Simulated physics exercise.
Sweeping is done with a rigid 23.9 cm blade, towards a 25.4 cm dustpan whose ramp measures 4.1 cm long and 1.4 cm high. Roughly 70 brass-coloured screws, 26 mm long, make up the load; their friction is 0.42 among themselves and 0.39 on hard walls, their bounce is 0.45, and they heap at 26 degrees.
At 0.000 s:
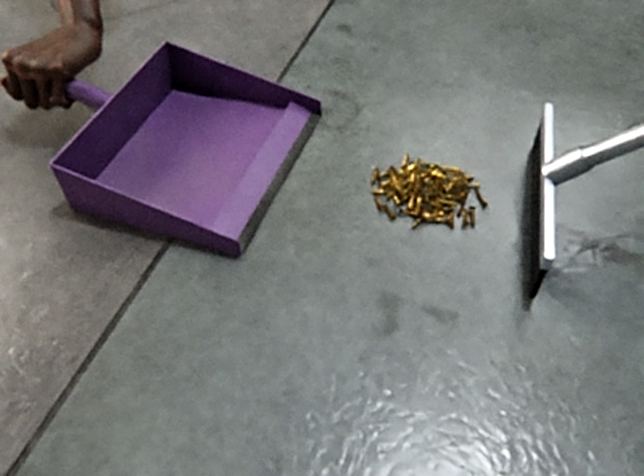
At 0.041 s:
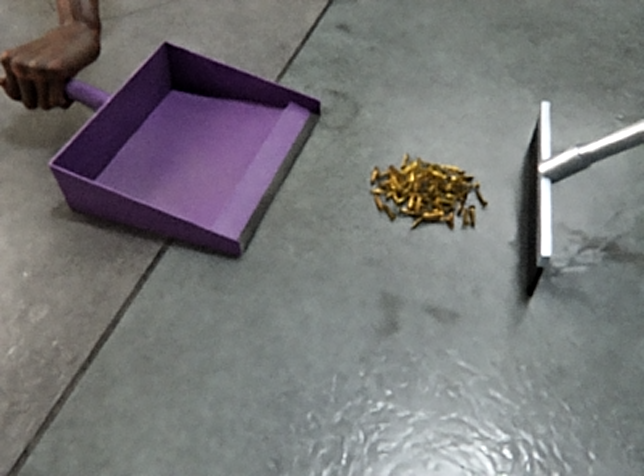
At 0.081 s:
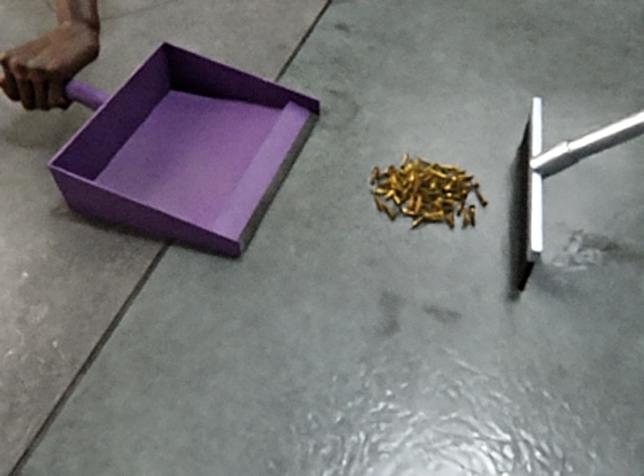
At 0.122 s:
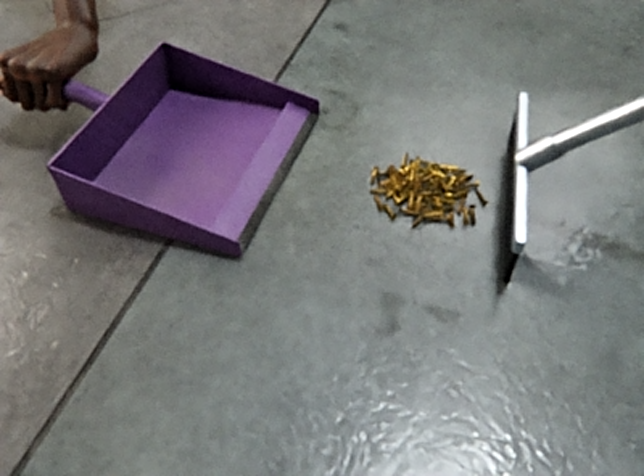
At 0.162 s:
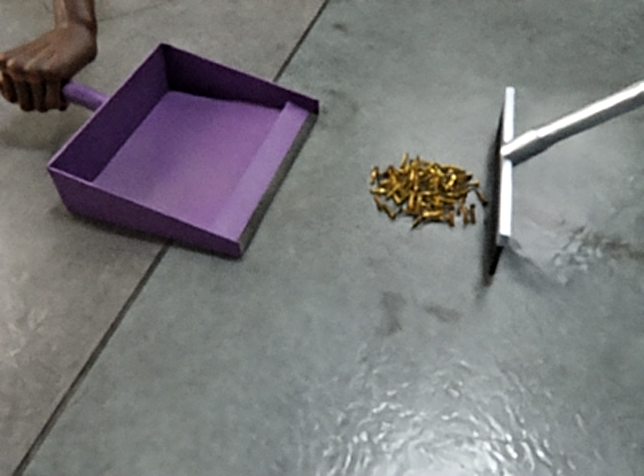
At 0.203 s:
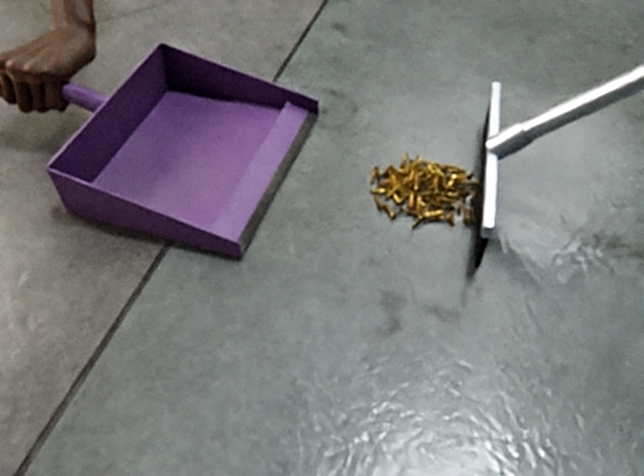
A hand holding a purple dustpan still while a metal-handled blade slides left across grey floor to a small pile of brass-coloured screws.
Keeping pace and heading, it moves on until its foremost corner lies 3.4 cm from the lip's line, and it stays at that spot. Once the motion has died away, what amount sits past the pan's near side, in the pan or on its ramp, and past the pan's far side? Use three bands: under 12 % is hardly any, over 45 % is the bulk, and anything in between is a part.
Near side: Hardly any, pan: Hardly any, far side: Hardly any.
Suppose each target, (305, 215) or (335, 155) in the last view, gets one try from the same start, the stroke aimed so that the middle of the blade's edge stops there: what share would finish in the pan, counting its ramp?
Roughly 5 per cent for the first try and 5 per cent for the second.
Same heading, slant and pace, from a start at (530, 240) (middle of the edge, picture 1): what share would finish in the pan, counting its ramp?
I'd estimate about 5 per cent.
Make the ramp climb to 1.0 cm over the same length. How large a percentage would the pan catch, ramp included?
Estimate: About 0 in a hundred.
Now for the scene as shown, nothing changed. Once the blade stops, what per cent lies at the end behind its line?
Some 5 percent, give or take.
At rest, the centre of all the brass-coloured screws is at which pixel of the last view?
In the last view, approximately (317, 155).
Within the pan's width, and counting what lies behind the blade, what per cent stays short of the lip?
Share: Roughly 95 percent.
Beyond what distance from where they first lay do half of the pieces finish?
About 14 cm.
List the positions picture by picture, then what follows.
The first frame shows blade from (546, 263) to (546, 114), moved 0.0 cm, 0 of the pieces shifted so far; middle of the pieces at (420, 190); pan at (191, 155).
The second frame shows blade from (543, 260) to (543, 112), moved 0.4 cm, 0 of the pieces shifted so far; middle of the pieces at (420, 189).
The third frame shows blade from (534, 255) to (535, 108), moved 1.4 cm, 0 of the pieces shifted so far; middle of the pieces at (420, 189).
The fourth frame shows blade from (518, 247) to (521, 103), moved 3.0 cm, 0 of the pieces shifted so far; middle of the pieces at (420, 188).
The fifth frame shows blade from (502, 239) to (508, 97), moved 4.7 cm, 0 of the pieces shifted so far; middle of the pieces at (420, 188).
The sixth frame shows blade from (487, 232) to (495, 92), moved 6.4 cm, 1 of the pieces shifted so far; middle of the pieces at (420, 188); pan at (188, 157). Its pace works out near 0.42 m/s, heading 16 degrees away from the viewer's side.
After 0.43 s, middle of the blade 14 cm from the lip; 0 % over the lip, far side 0 %, near side 0 %.
After 0.58 s, middle of the blade 8 cm from the lip; 0 % over the lip, far side 0 %, near side 0 %.
After 0.86 s, middle of the blade 5 cm from the lip; 0 % over the lip, far side 5 %, near side 0 %.
In the end, at 1.2 s, near side 0 %, pan 0 %, far side 5 %, in front of the lip or behind the blade 95 %.
